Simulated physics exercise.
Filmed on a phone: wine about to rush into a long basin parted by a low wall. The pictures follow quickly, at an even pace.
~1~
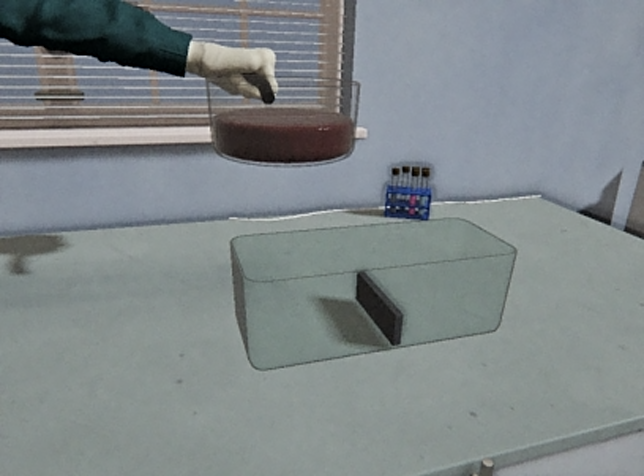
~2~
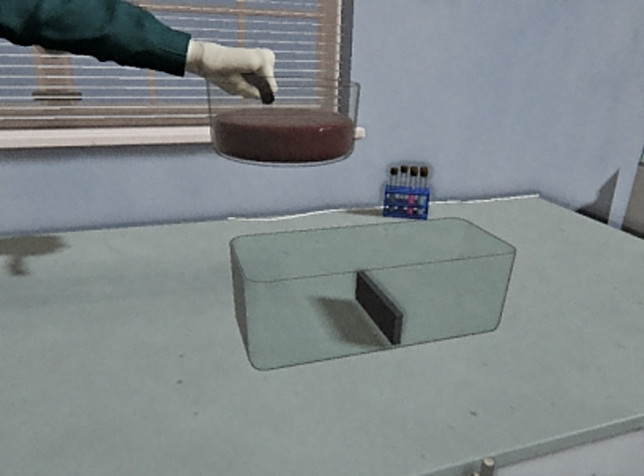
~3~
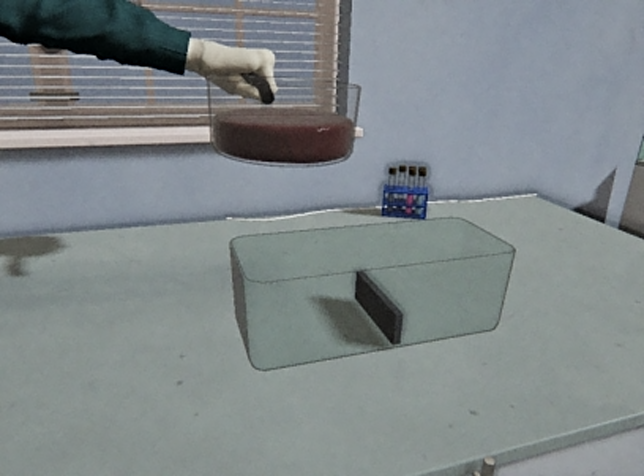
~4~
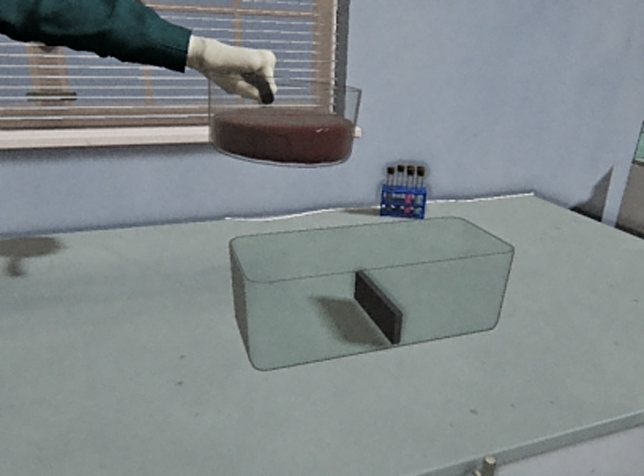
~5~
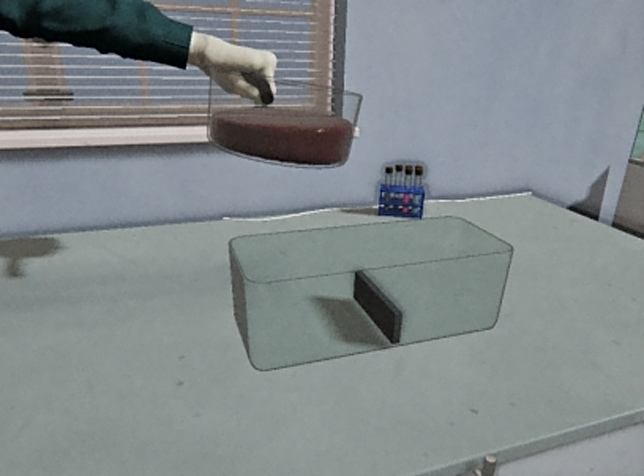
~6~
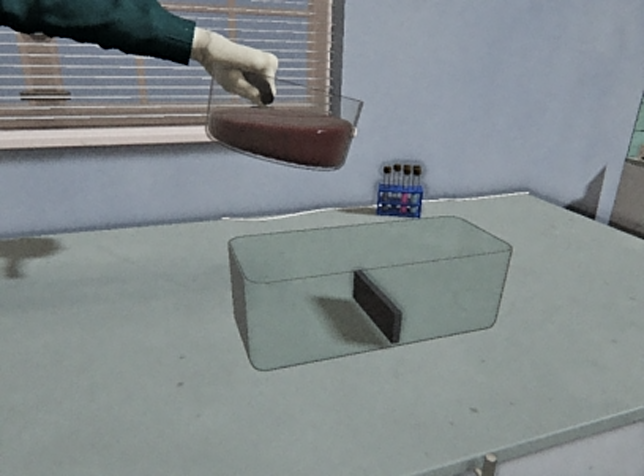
The footage shows a gloved hand holding a clear round container of dark red liquid above a long, clear basin with a low dividing wall, the container staying nearly level at first, then tilting slightly down to the right.
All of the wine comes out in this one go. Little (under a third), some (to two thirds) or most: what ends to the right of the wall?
In the end from a third to two thirds is right of the wall.
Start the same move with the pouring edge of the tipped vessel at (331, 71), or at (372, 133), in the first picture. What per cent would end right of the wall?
About 15 and 55 per cent.
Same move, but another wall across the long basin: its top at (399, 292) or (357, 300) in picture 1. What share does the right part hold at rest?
The first gives 10 %, the second 70 %.
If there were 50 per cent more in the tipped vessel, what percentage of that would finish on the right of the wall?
Roughly 60 in a hundred.
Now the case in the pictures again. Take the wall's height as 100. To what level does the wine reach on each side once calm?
Left about 40, right about 30.
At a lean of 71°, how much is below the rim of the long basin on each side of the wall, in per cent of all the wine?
Left: 0 %. Right: 0 %.
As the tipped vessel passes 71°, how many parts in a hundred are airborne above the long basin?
Some 35 per cent.
A moment on, the tilt is 71° and 61 per cent is still to pour, 2 is left of the wall and 1 right of it.
Next, the tilt is 102° and 14 per cent is still to pour, 30 is left of the wall and 42 right of it.
Then the tilt is 104° and 1 per cent is still to pour, 54 is left of the wall and 42 right of it.
Later the tilt is 104° and 0 per cent is still to pour, 57 is left of the wall and 42 right of it.
Finally, 57 per cent lies left of the wall, 42 right of it and 1 outside.
